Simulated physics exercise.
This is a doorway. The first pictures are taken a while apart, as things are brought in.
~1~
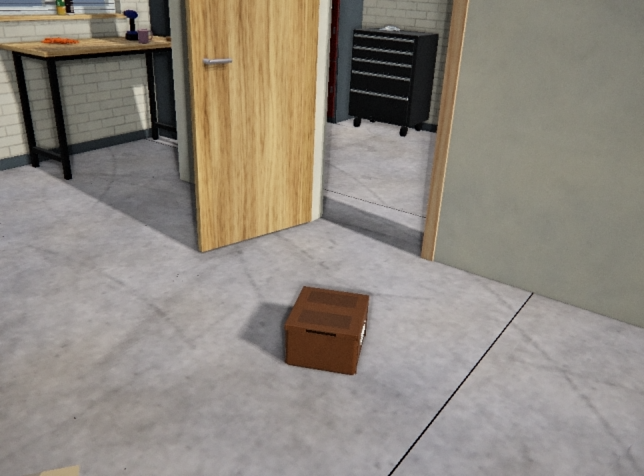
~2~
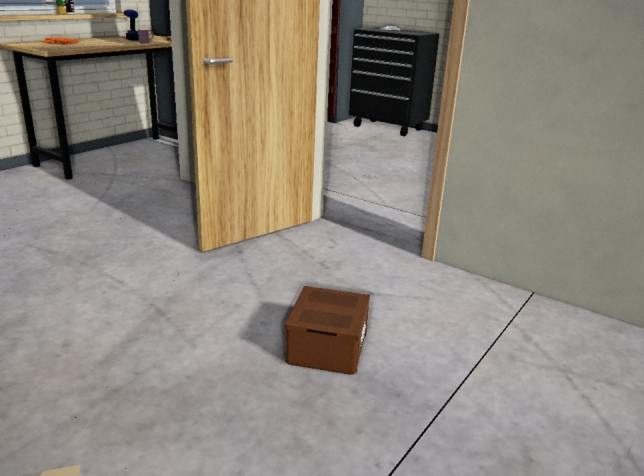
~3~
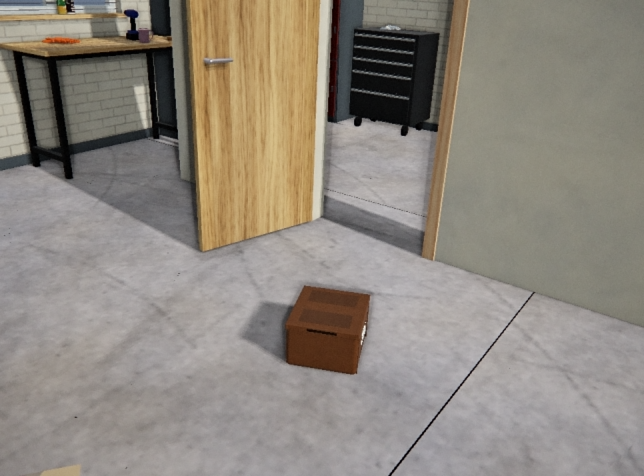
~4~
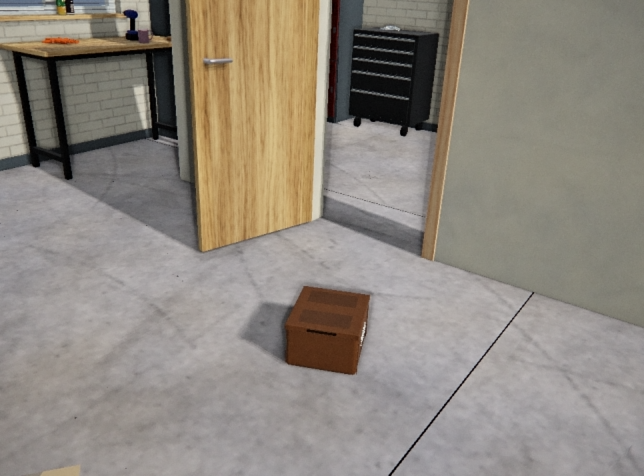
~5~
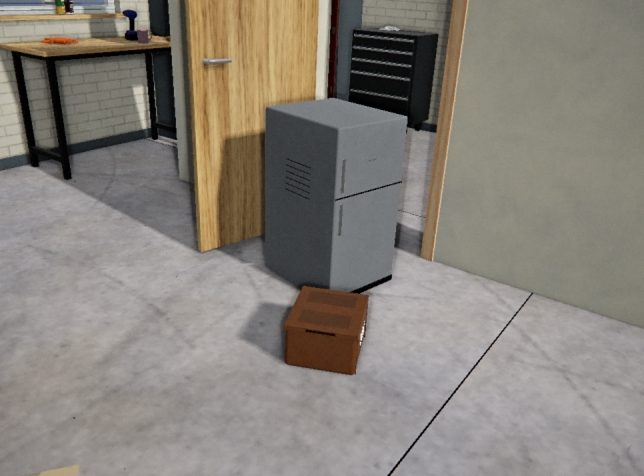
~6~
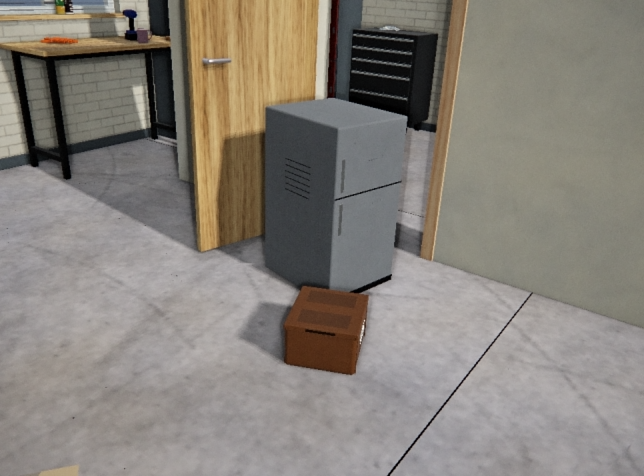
A grey appliance, absent at first while a brown tote sits alone on the concrete floor before a wide-open wooden door, appears upright just behind the tote, partly covering the door and doorway. It then stays in place, and the door and tote show no clear movement throughout.
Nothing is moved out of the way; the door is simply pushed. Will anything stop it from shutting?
In the end the door is blocked.
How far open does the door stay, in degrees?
About 75°.
Then, 0.40 s past the last view, open by 99°.
Then, 0.70 s past the last view, open by 88°.
Then, 1.00 s past the last view, open by 75°.
Finally, open by 75°; both still in place. Final places as the last picture's camera would see them, grey appliance near (332, 197).
